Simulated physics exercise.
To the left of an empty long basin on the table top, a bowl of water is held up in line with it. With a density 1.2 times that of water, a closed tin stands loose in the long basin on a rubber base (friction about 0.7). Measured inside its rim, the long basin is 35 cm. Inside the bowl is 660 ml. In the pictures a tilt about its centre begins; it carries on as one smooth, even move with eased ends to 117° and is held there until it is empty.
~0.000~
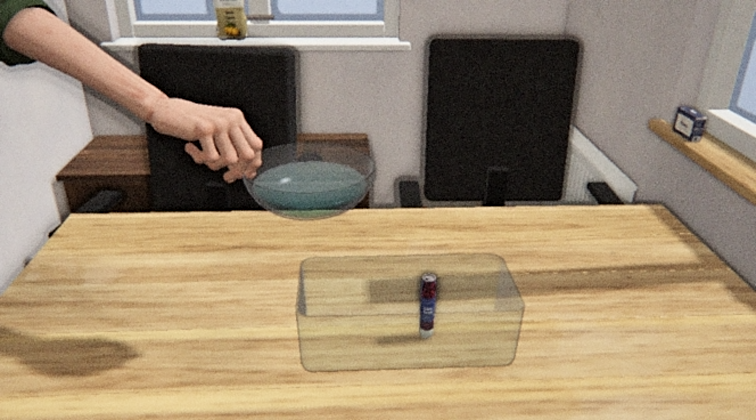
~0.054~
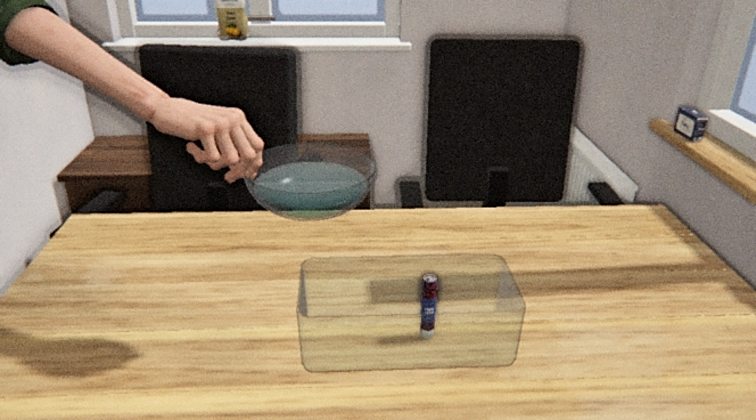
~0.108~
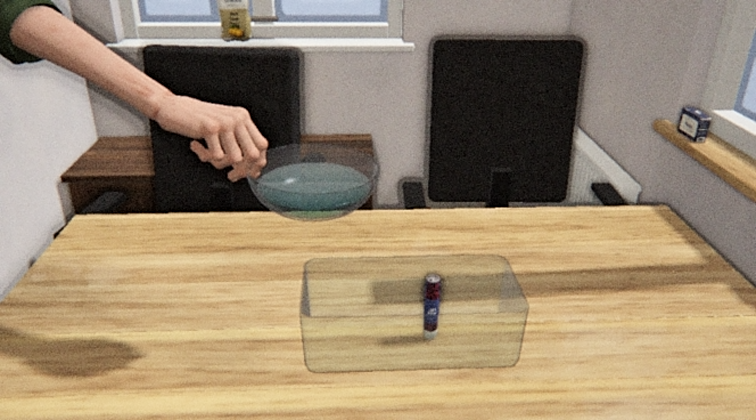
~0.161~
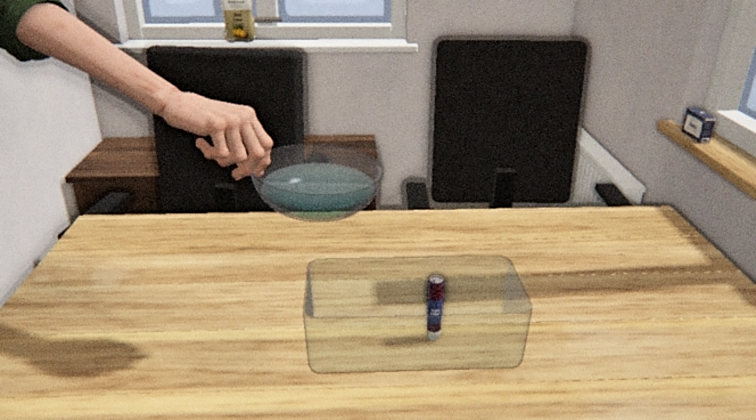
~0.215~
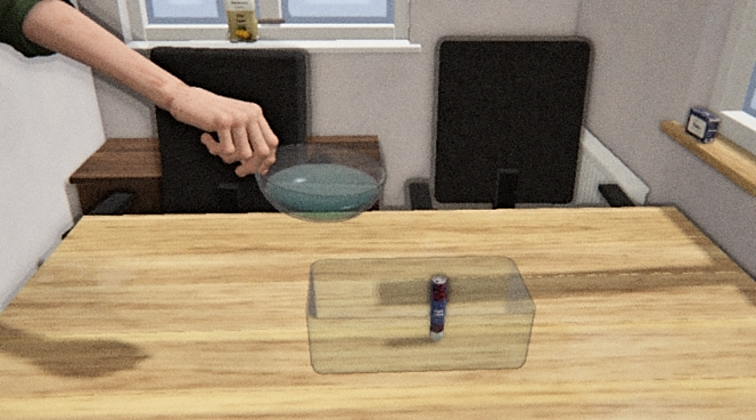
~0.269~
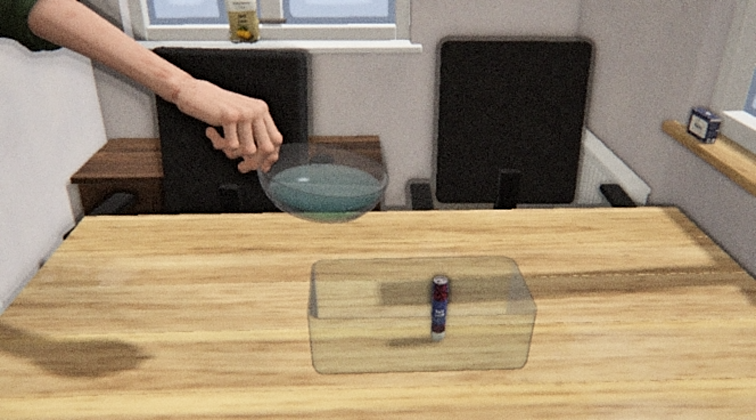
A glass bowl of bluish water, held up by a hand reaching in from the left, hangs almost level above a wooden table at first. It then tilts slightly, its right side dipping, while a small dark can stays upright inside the clear rectangular basin below and the view shifts slightly.
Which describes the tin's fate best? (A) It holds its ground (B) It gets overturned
The answer is A.
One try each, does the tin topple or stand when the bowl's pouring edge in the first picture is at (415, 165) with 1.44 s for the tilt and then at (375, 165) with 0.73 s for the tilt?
Run one: It does not tip. Run two: It tumbles.
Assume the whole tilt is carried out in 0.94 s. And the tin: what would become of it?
Then the tin tumbles.
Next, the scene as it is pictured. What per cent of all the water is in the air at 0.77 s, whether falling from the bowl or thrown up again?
Some 40 per cent.
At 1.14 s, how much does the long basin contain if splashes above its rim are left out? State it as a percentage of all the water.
Near 96 in a hundred.
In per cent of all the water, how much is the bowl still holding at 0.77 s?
36 %.
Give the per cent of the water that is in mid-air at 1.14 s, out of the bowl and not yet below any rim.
Close to 3 per cent.
Then, 0.77 s in, the tilt is 65° and 36 per cent is still to pour; the tin stands where it began.
Then, 1.14 s in, the tilt is 105° and 0 per cent is still to pour; the tin stands where it began.
Then, 1.52 s in, the tilt is 117° and 0 per cent is still to pour; the tin stands where it began.
Then, 1.94 s in, the tilt is 117° and 0 per cent is still to pour; the tin stands where it began.
Finally, the tin stands where it began.
